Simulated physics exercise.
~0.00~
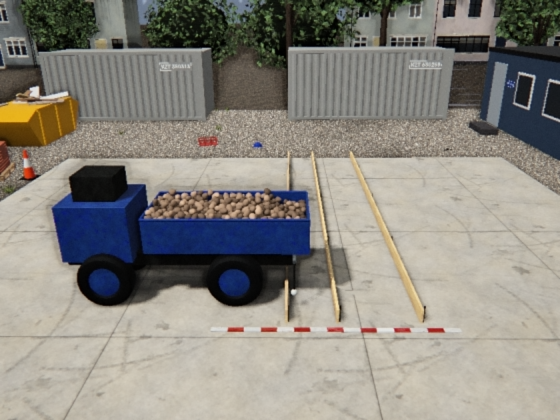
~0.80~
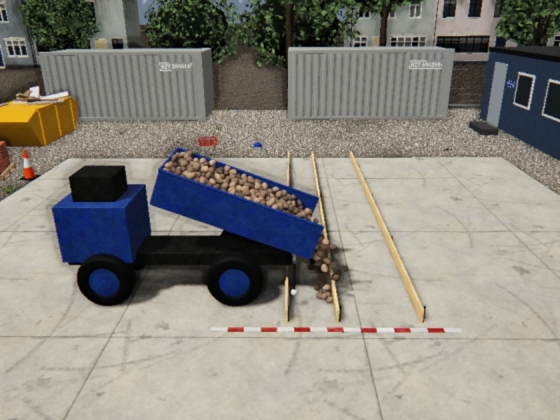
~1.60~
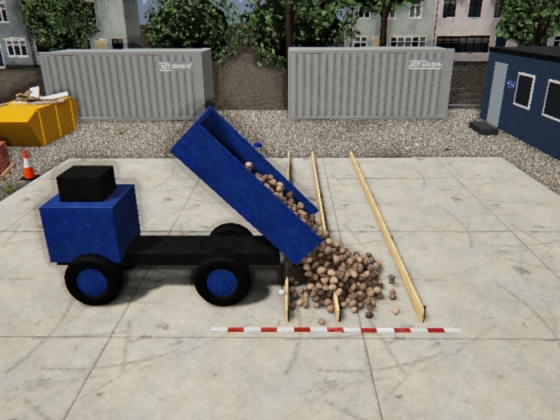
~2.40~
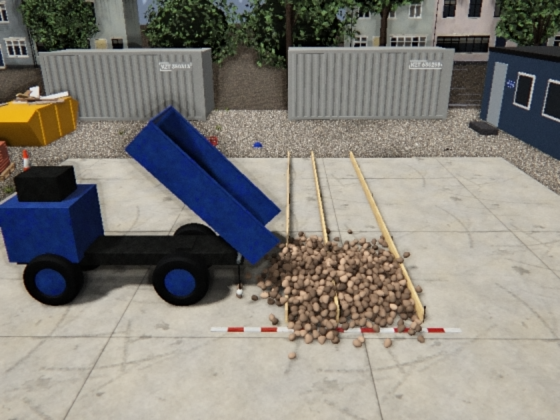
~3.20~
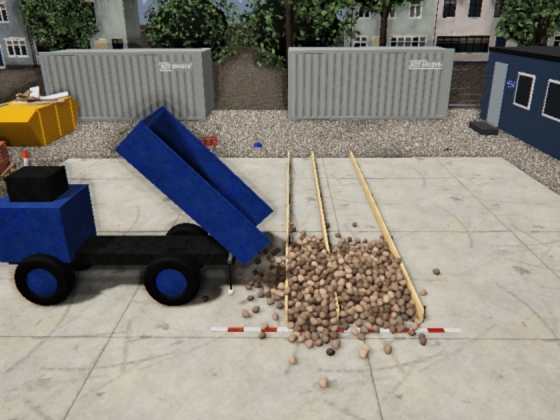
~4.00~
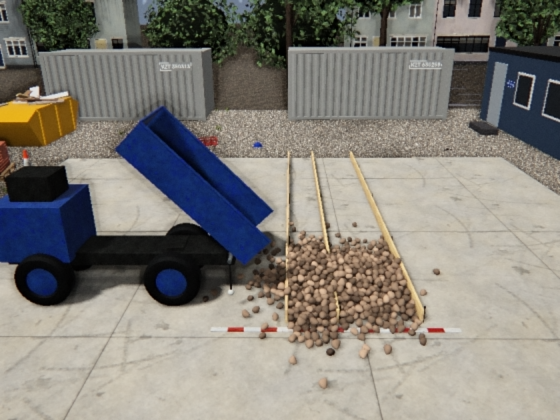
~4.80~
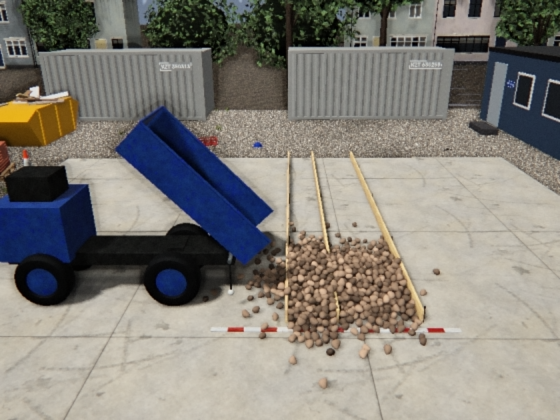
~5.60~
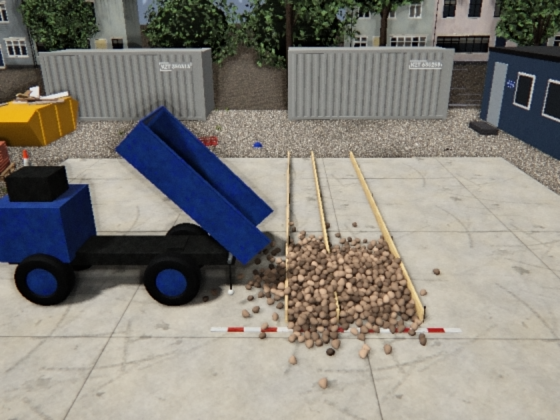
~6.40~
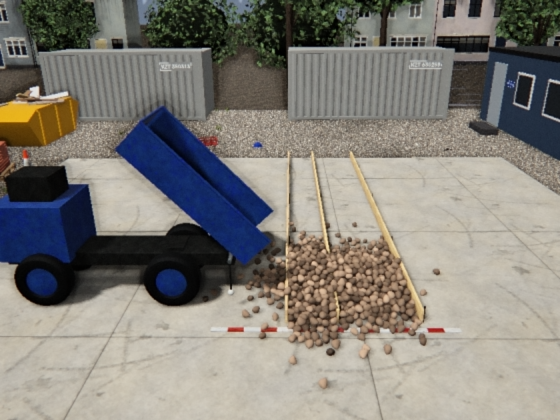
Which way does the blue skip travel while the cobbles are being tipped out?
The skip travels to the left, carried along as the truck pulls away from the growing heap of cobbles.
Blue tipper truck raising its body and pouring brown cobbles across wooden boards, rolling left and stopping beside the spread heap.
